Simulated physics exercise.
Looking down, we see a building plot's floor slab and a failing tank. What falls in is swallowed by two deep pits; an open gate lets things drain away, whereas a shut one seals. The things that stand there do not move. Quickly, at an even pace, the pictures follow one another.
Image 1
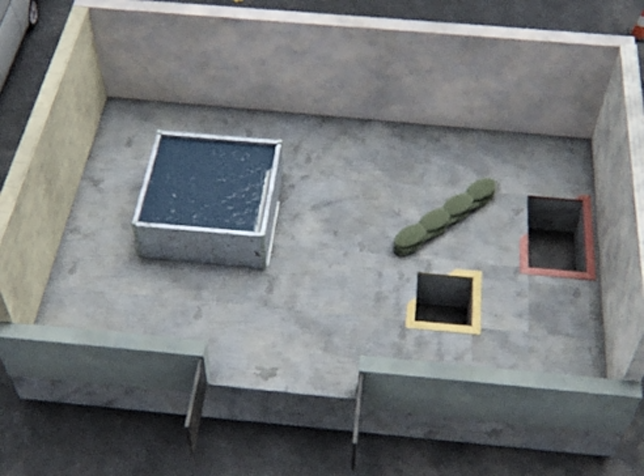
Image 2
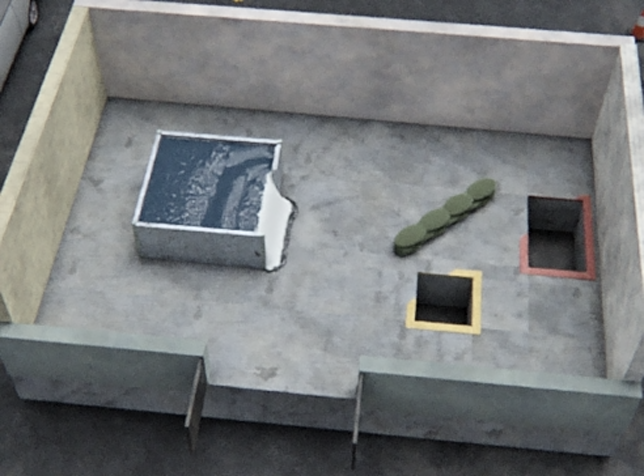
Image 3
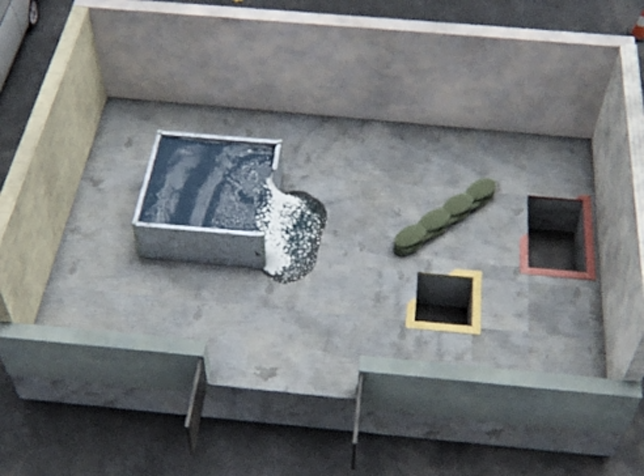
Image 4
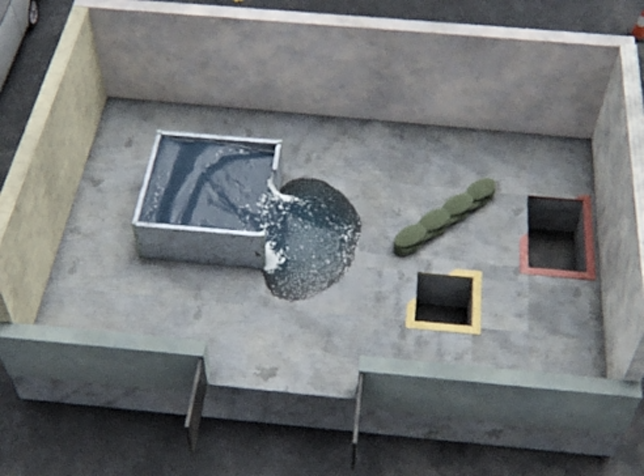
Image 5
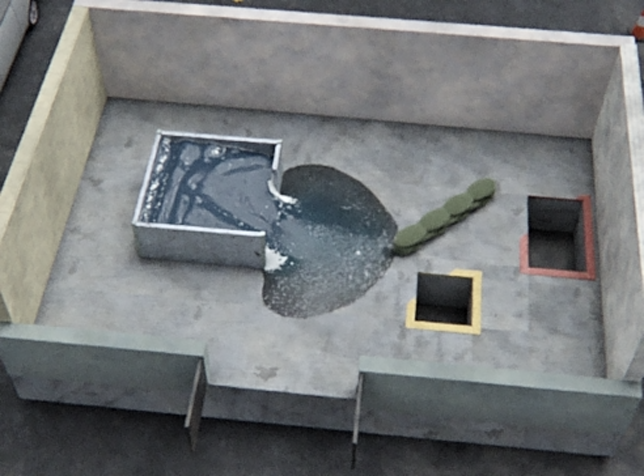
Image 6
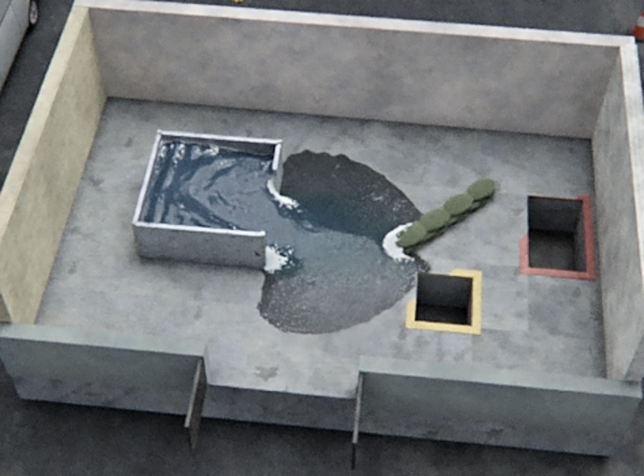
Water bursts from the right side of a square tank and spreads across the concrete floor to a green barrier.
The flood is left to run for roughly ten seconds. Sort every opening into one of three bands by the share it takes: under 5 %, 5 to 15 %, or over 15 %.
The gate takes under 5 %; the yellow pit takes over 15 %; the red pit takes over 15 %.
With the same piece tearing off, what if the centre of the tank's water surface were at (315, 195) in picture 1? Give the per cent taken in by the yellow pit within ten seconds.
Share in the yellow pit - 40 in a hundred.
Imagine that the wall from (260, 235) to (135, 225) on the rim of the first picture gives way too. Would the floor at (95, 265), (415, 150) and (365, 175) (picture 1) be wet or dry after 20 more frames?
So the first one is drenched, the next left untouched, and the last left untouched.
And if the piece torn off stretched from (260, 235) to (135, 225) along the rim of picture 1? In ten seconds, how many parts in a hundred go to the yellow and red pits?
Yellow 2 %, red 4 %.
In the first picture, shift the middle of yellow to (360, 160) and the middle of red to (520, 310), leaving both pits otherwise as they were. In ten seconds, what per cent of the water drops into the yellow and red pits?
Breakdown: Yellow 6%, red 45%.
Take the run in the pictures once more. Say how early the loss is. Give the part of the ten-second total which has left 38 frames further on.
It comes to around 70 per cent.
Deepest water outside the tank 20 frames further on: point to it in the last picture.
Around (582, 150).
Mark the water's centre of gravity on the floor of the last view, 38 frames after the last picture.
Estimate: (400, 231).
A moment on, water covers 25 % of the floor; the gate 0 %, the yellow pit 5 %, the red pit 0 %.
Next, water covers 35 % of the floor; the gate 1 %, the yellow pit 13 %, the red pit 0 %.
Then, water covers 40 % of the floor; the gate 1 %, the yellow pit 21 %, the red pit 2 %.
Later, water covers 55 % of the floor; the gate 2 %, the yellow pit 28 %, the red pit 16 %.
In the end, water covers 60 % of the floor; the gate 3 %, the yellow pit 33 %, the red pit 28 %.
